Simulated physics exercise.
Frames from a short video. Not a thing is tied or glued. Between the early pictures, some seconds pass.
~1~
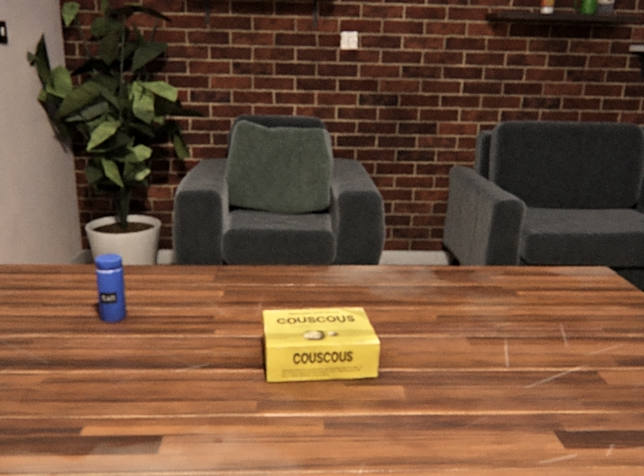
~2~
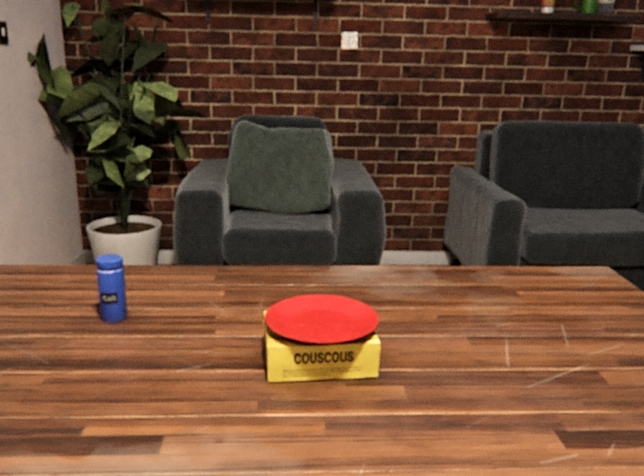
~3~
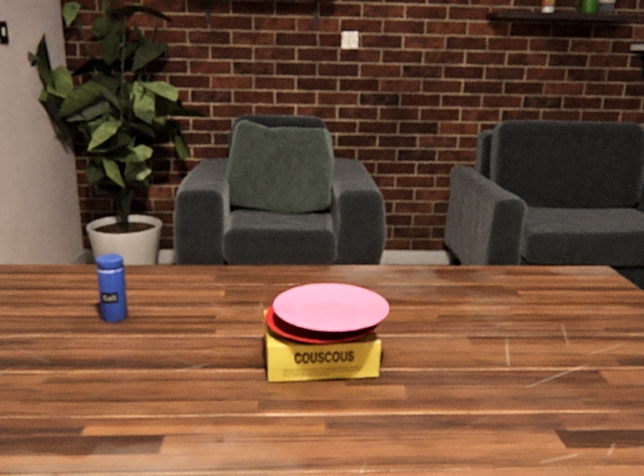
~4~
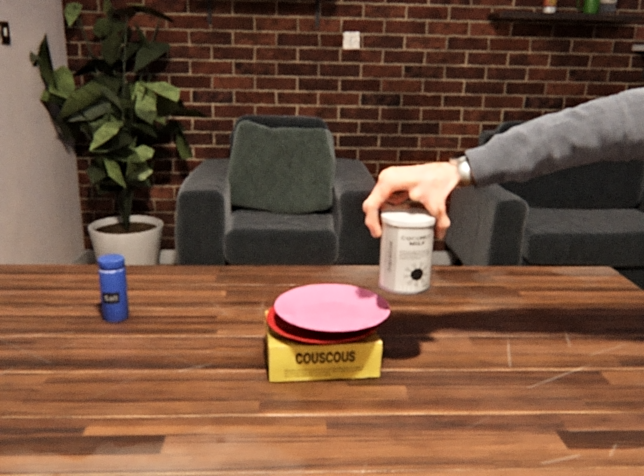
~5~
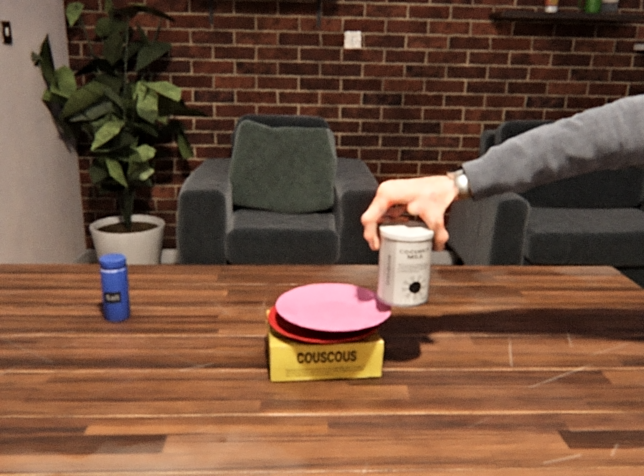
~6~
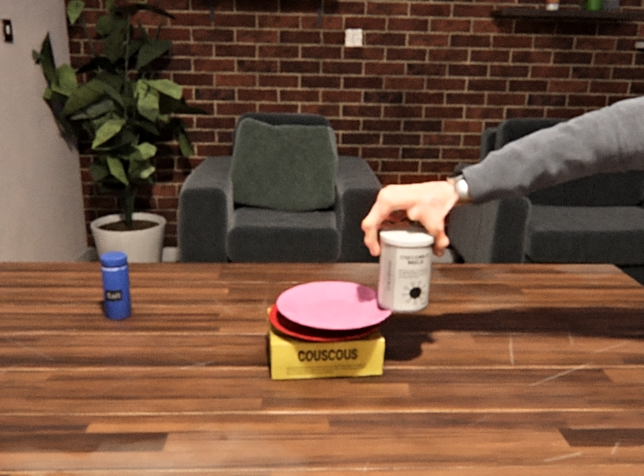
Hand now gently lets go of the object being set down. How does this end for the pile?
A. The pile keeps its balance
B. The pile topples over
The answer is B.
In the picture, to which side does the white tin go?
That would be the viewer's right.
Then, 0.30 s past the last view, white tin now fallen.
Then, 0.40 s past the last view, things are still on the move.
Then, 2.10 s past the last view, nothing new.
Finally, fallen, white tin; the other 4 still in place. Final places as the last picture's camera would see them, white tin near (448, 339). The pile comes apart.
